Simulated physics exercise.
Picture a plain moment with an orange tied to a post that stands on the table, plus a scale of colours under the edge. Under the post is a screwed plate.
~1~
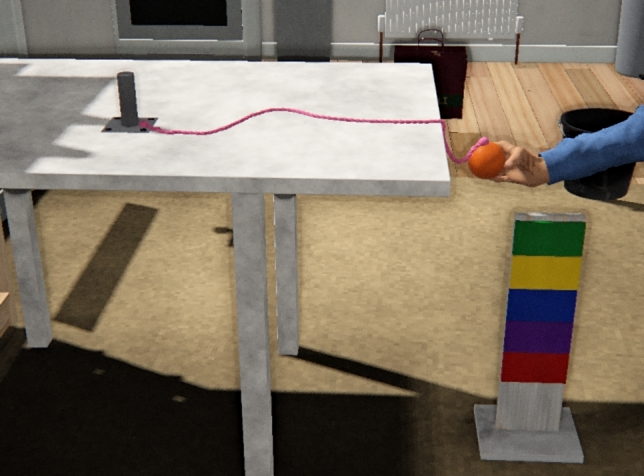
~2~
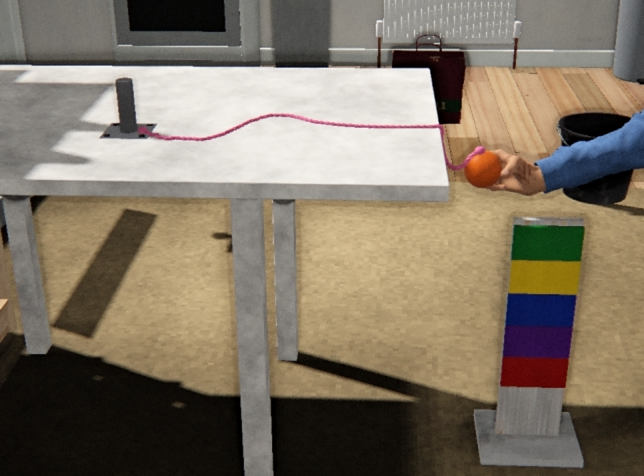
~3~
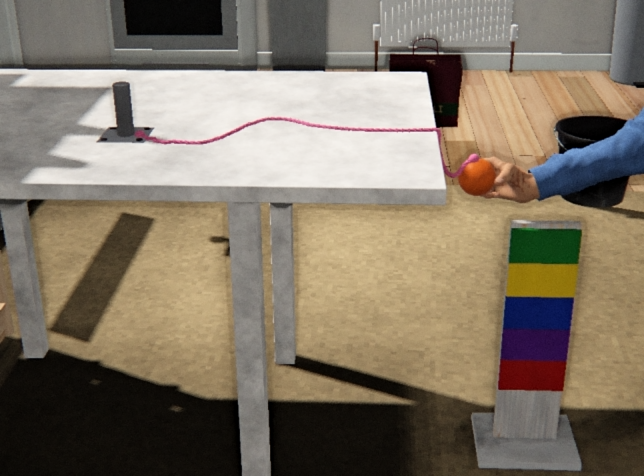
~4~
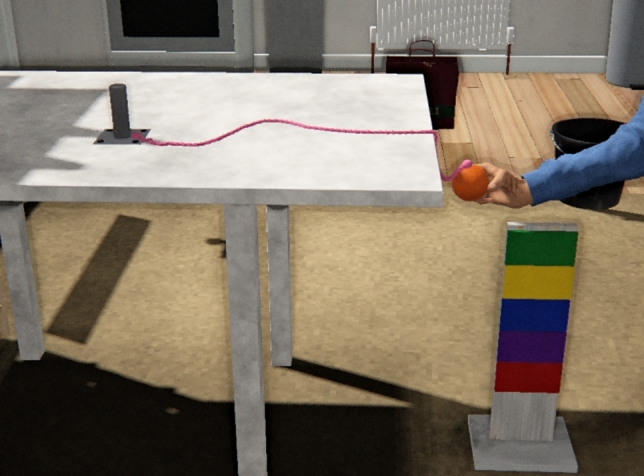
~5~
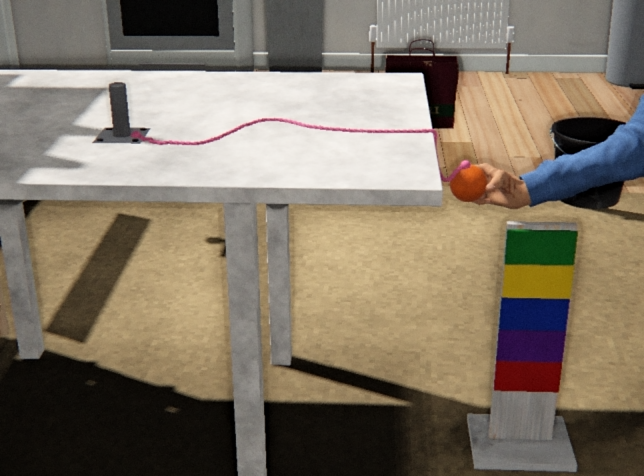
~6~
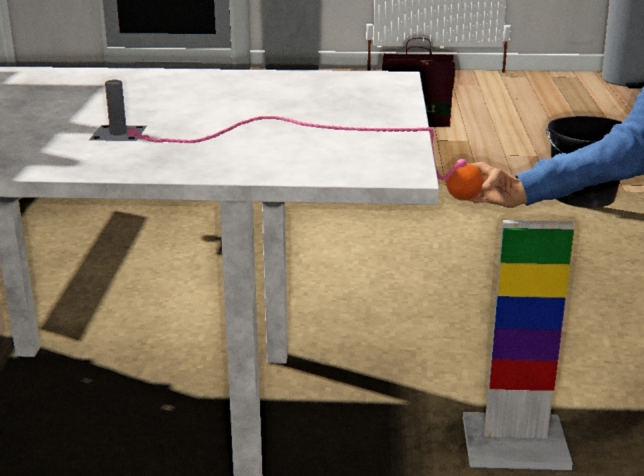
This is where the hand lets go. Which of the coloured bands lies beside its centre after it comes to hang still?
The yellow band lies beside it.
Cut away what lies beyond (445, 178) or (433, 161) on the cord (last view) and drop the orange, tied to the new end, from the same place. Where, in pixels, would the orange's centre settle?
The pixels are close to (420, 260) for the first and (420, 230) for the second.
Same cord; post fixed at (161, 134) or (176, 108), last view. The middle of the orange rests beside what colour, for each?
First try: Blue; second try: Blue.
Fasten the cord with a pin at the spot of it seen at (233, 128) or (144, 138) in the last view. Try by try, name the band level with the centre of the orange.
Note: Try 1 green; try 2 yellow.
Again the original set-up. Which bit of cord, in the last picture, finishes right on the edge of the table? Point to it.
It sits at about (369, 130).
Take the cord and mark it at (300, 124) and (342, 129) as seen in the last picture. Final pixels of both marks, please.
The first at (357, 132), the second at (404, 131).
Soon after, orange near (394, 272); level with yellow.
After that, orange near (443, 286); level with yellow.
In the end, orange near (427, 286); level with yellow. The cord holds its middle at yellow.
